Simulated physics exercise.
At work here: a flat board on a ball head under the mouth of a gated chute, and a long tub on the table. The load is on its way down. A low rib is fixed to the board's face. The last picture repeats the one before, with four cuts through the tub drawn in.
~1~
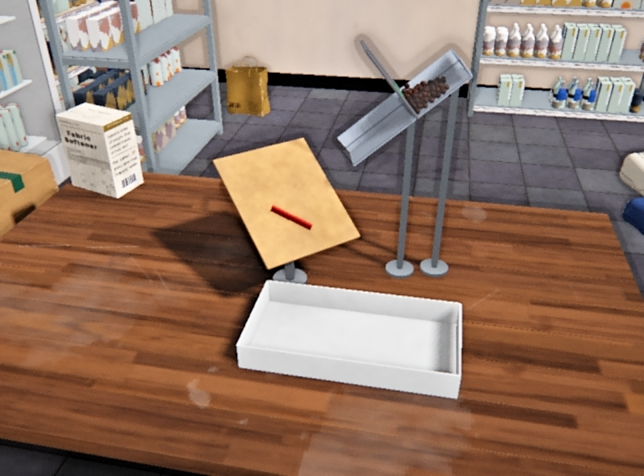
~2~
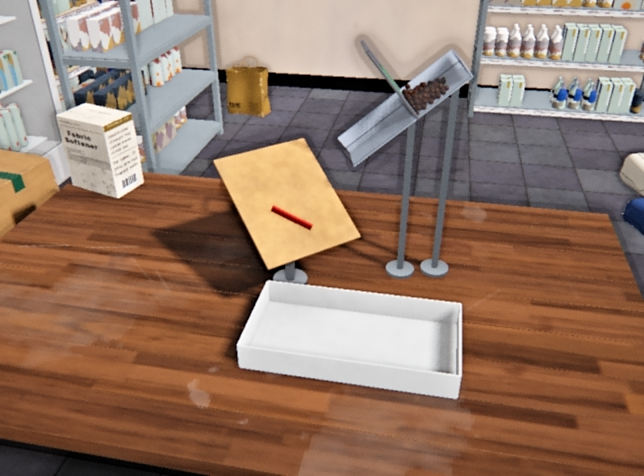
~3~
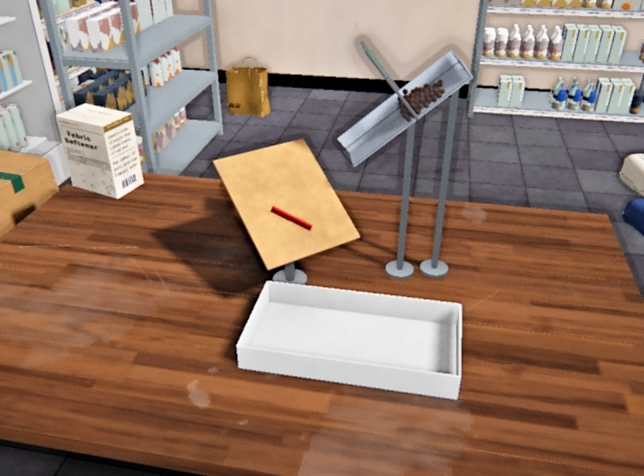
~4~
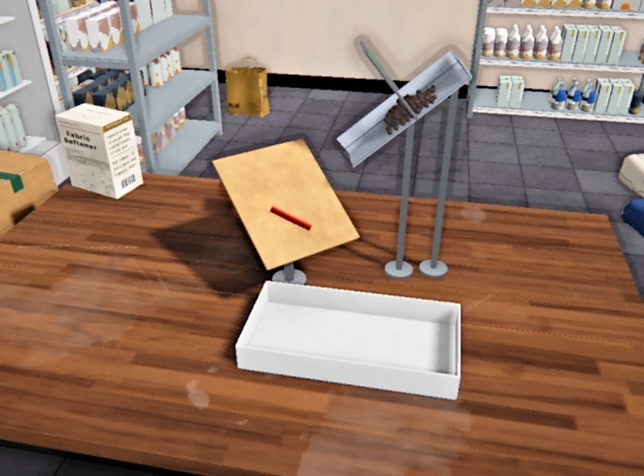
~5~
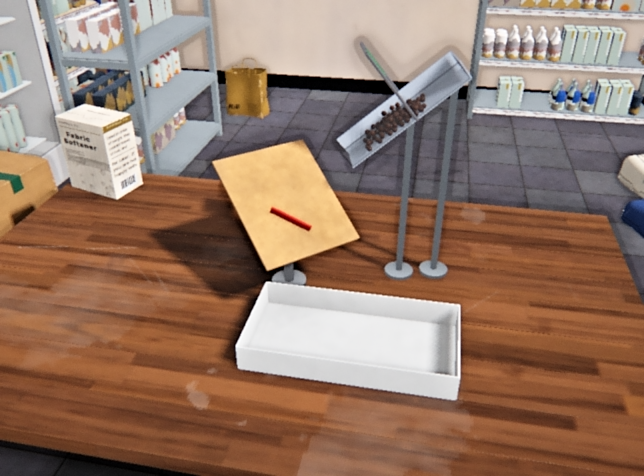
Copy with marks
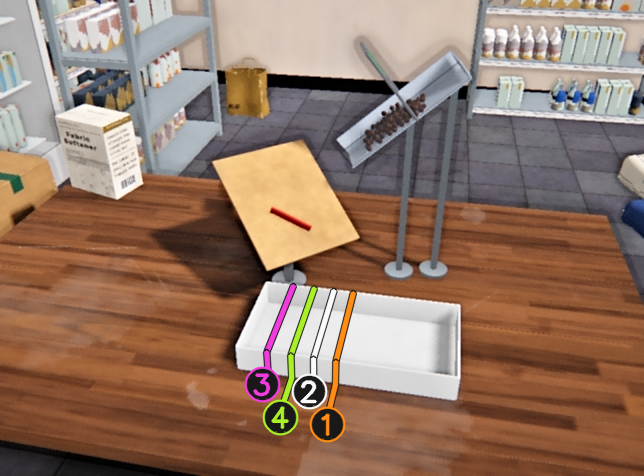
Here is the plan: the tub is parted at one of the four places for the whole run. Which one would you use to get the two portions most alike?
It is 1.
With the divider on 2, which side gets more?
More lands on the right.
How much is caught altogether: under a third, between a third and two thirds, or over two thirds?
Between a third and two thirds.
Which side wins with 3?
The right side.
On the marked copy, line 1 crosses the front rim at (336, 360); line 2 crosses the front rim at (313, 357); line 3 crosses the front rim at (267, 351); line 4 crosses the front rim at (291, 354).
For line 1, of what is caught, about a third on the left of the divider, about half on the right.
For line 2, of what is caught, a small part on the left of the divider, most on the right.
For line 3, of what is caught, a small part on the left of the divider, nearly all on the right.
For line 4, of what is caught, a stray few on the left of the divider, nearly all on the right.
